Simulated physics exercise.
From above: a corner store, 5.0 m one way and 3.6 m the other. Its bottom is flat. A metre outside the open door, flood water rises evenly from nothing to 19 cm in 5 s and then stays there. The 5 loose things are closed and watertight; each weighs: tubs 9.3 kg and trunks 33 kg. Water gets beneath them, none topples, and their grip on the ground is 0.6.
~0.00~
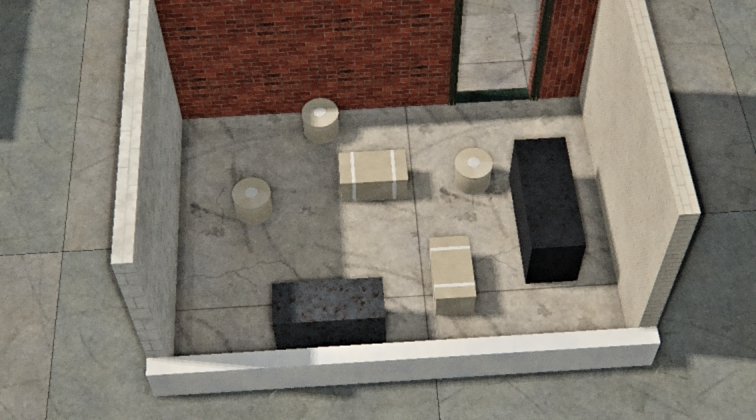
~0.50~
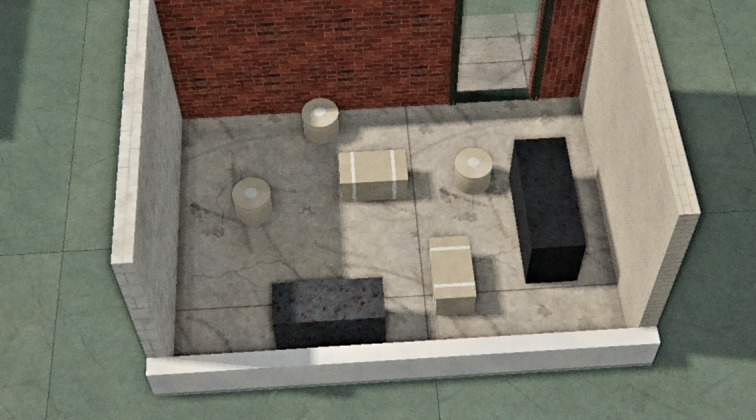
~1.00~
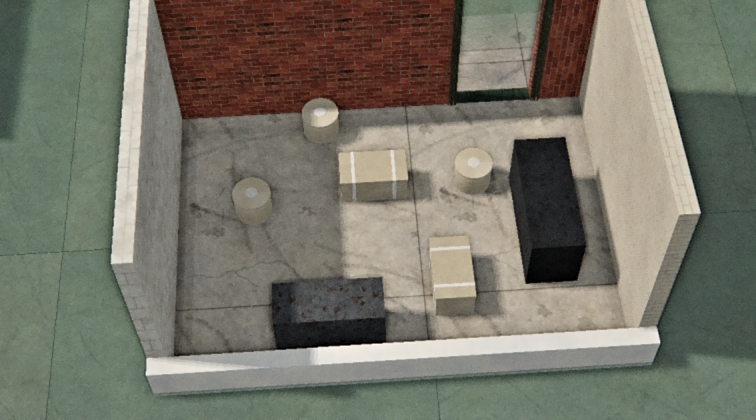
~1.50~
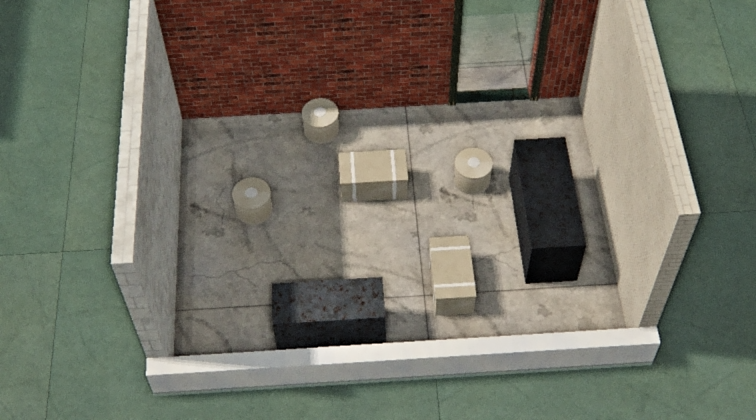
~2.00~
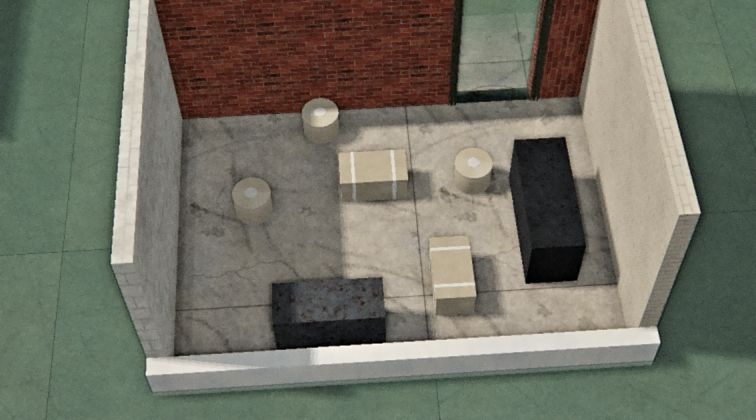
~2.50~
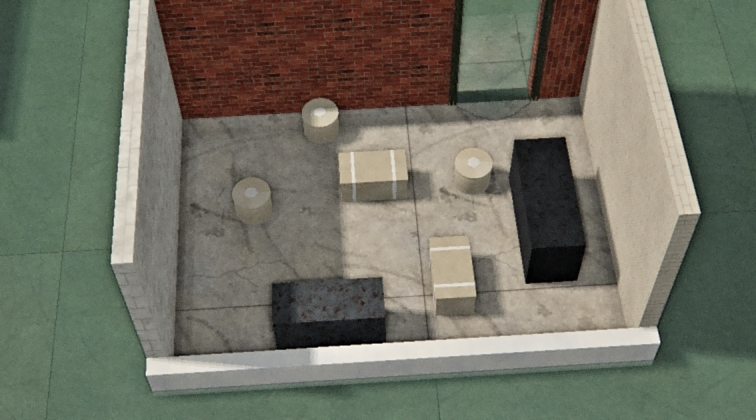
At first, grey ground surrounds a walled brick-backed store seen from above, with pale tubs, pale trunks and dark blocks on its floor. Then the ground outside turns green, and the colour deepens slightly and shows through the doorway at the back, while everything inside stays still.
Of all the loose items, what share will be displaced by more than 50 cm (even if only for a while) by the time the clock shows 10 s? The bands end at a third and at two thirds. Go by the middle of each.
It is under a third.
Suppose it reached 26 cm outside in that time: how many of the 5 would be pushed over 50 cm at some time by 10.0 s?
In that case 2 of them.
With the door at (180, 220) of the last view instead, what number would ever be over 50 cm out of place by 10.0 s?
Then 2.
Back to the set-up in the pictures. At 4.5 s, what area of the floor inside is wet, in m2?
Roughly 3.0 m2.
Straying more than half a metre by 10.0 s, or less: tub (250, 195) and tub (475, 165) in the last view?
In that order: Under, over.
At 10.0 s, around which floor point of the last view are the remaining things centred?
Around (348, 213).
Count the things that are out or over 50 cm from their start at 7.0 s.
I count 1.
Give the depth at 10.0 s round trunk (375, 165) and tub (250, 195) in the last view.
Roughly 3 and 2 cm.
After 3.5 s 0 of 5 are over 50 cm from their spots; 0 afloat.
After 4.5 s 0 of 5 are over 50 cm from their spots; 0 afloat.
After 7.0 s 1 of 5 are over 50 cm from their spots; 1 afloat.
After 10.0 s 1 of 5 are over 50 cm from their spots, and 1 have been at some point; 0 afloat.
